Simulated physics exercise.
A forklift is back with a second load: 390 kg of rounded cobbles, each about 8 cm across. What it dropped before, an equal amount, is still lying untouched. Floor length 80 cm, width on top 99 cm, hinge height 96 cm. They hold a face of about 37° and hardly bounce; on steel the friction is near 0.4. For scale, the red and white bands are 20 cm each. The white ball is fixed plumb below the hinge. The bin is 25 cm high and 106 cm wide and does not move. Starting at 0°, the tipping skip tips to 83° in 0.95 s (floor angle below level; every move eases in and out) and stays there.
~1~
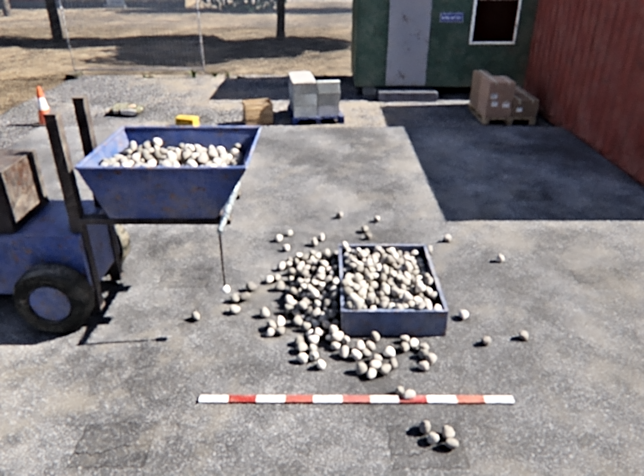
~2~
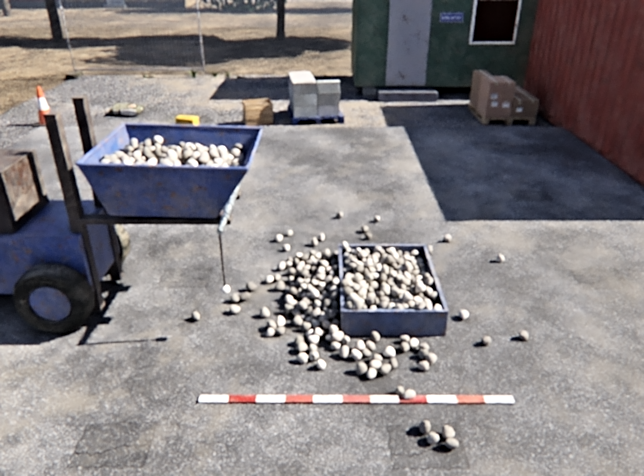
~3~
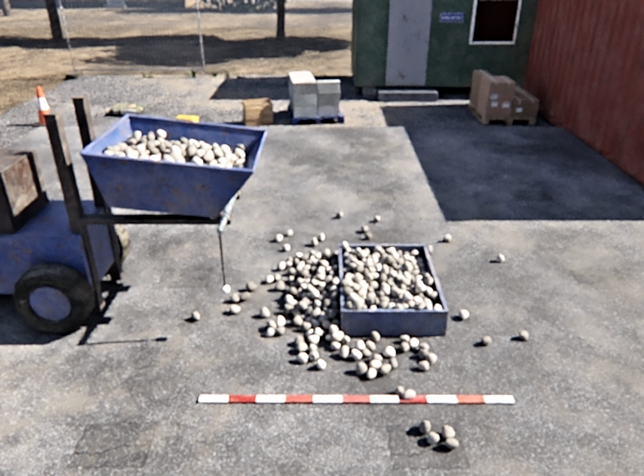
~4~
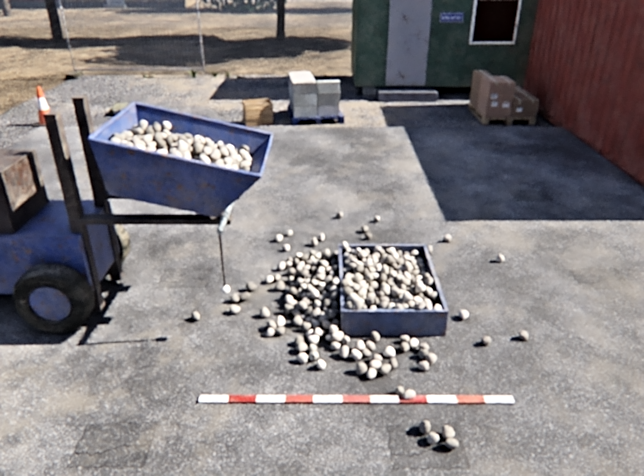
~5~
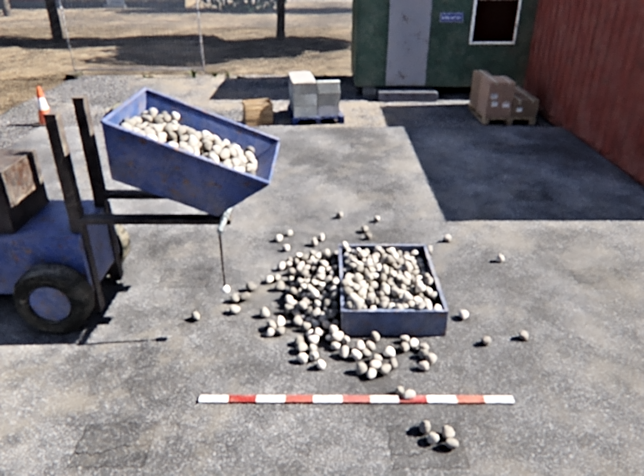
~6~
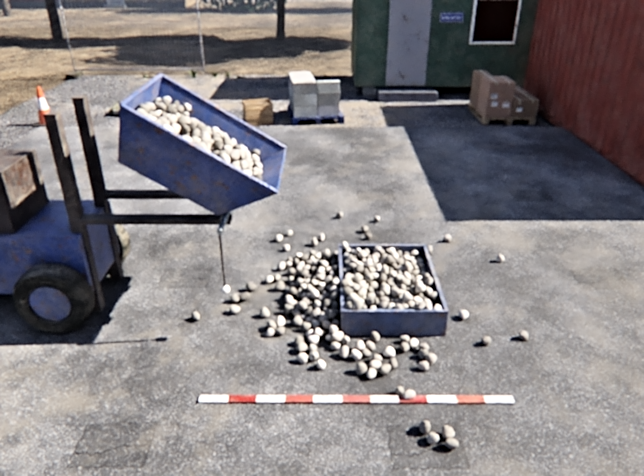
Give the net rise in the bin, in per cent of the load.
About 31 per cent.
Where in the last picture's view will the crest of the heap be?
Around (353, 261).
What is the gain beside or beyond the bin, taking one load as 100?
Some 20 per cent of a load.
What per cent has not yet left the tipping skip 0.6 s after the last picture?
It holds some 70 per cent.
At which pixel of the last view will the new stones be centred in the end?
Near (345, 283).
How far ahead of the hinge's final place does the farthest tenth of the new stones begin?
Roughly 160 cm ahead of it.
Then, 0.3 s after the last picture the floor is at 70°; in per cent of one load, 100 in the tipping skip, 30 short of the bin, 61 in the bin, 8 beside or beyond the bin; the foremost stones are at (472, 295).
Then, 0.6 s after the last picture the floor is at 83°; in per cent of one load, 71 in the tipping skip, 57 short of the bin, 64 in the bin, 8 beside or beyond the bin; the foremost stones are at (472, 295).
Then, 1.0 s after the last picture the floor is at 83°; in per cent of one load, 16 in the tipping skip, 68 short of the bin, 96 in the bin, 20 beside or beyond the bin; the foremost stones are at (475, 295).
Then, 3.5 s after the last picture the floor is at 83°; in per cent of one load, 0 in the tipping skip, 78 short of the bin, 92 in the bin, 30 beside or beyond the bin; the foremost stones are at (619, 305). Net gain in the bin, 31.
